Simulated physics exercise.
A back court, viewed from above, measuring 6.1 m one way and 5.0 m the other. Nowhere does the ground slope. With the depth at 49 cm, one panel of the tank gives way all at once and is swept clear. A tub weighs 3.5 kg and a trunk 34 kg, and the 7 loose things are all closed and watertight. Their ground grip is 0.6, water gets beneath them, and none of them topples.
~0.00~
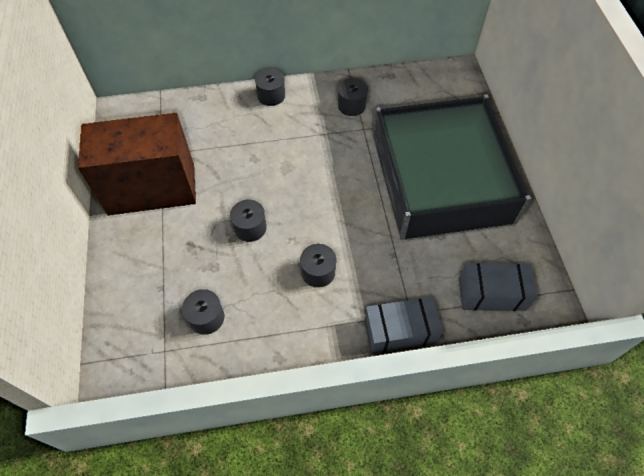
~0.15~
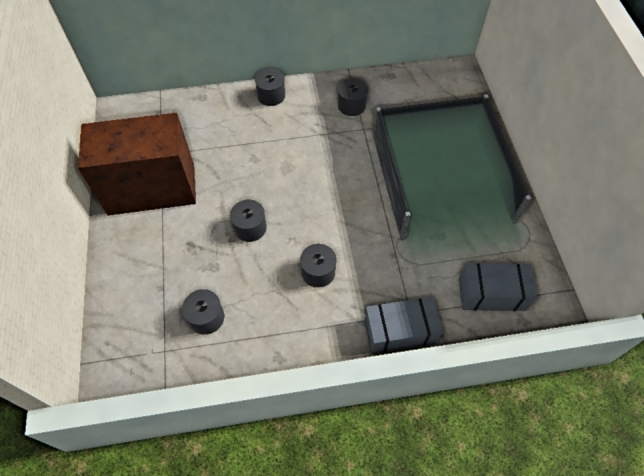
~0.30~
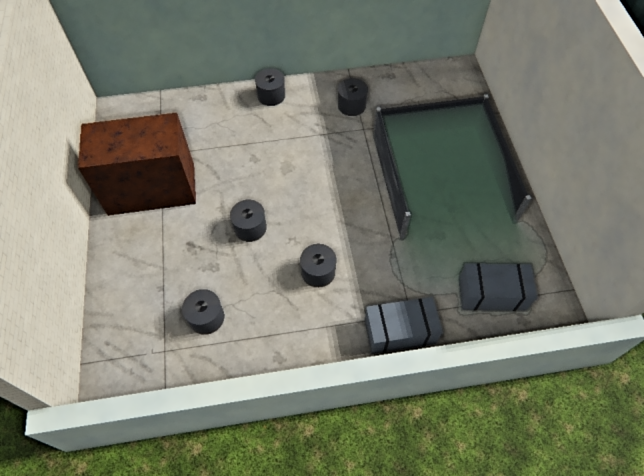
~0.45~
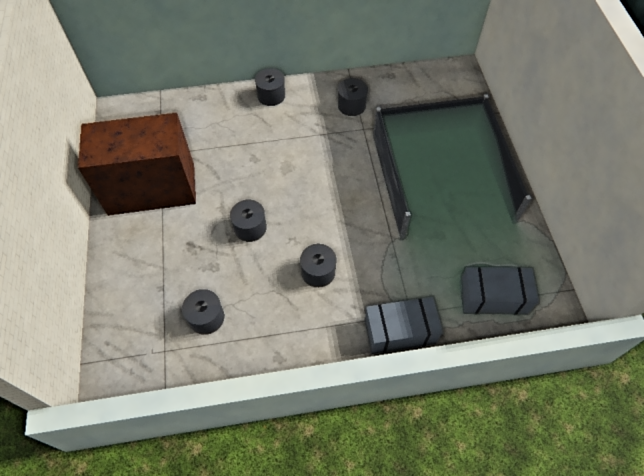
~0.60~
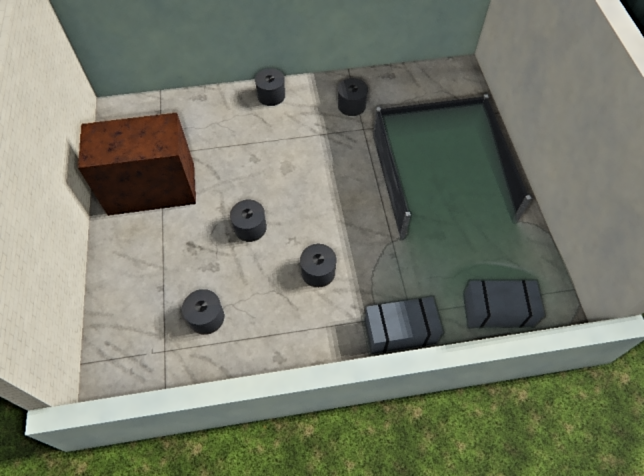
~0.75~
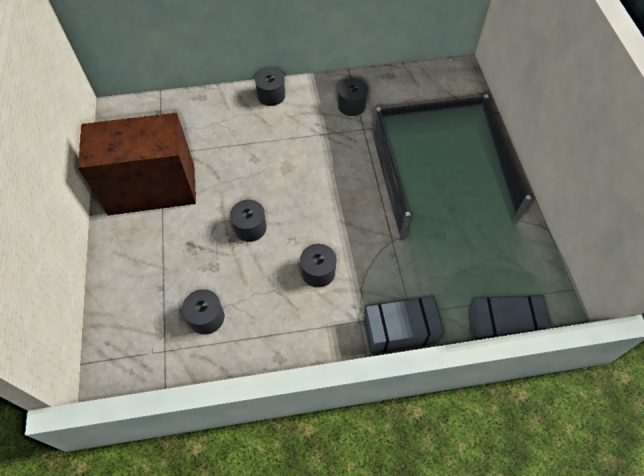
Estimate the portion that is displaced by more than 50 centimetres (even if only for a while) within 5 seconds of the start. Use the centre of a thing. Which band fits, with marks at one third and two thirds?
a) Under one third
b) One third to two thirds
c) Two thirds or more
c.
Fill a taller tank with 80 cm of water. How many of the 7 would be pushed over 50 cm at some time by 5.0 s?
Count under that change: 6.
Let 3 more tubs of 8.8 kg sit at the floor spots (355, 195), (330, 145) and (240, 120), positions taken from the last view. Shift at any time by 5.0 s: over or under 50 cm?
Going through them, I'd say falls short, falls short and finally falls short.
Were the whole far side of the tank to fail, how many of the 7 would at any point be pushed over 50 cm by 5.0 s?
Result: 2.
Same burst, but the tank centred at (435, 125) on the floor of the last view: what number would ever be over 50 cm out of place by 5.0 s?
5.
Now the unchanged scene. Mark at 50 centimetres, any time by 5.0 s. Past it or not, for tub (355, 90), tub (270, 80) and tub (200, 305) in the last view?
Result, in order: Undershooting / undershooting / overshooting.
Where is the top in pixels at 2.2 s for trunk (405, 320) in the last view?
It would be close to (319, 341) by then.
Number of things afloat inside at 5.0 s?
Then: 2.
After 1.1 s 1 of 7 are over 50 cm from their spots; 0 afloat.
After 2.2 s 1 of 7 are over 50 cm from their spots; 1 afloat.
After 3.5 s 4 of 7 are over 50 cm from their spots; 2 afloat.
After 5.0 s 5 of 7 are over 50 cm from their spots, and 5 have been at some point; 2 afloat.
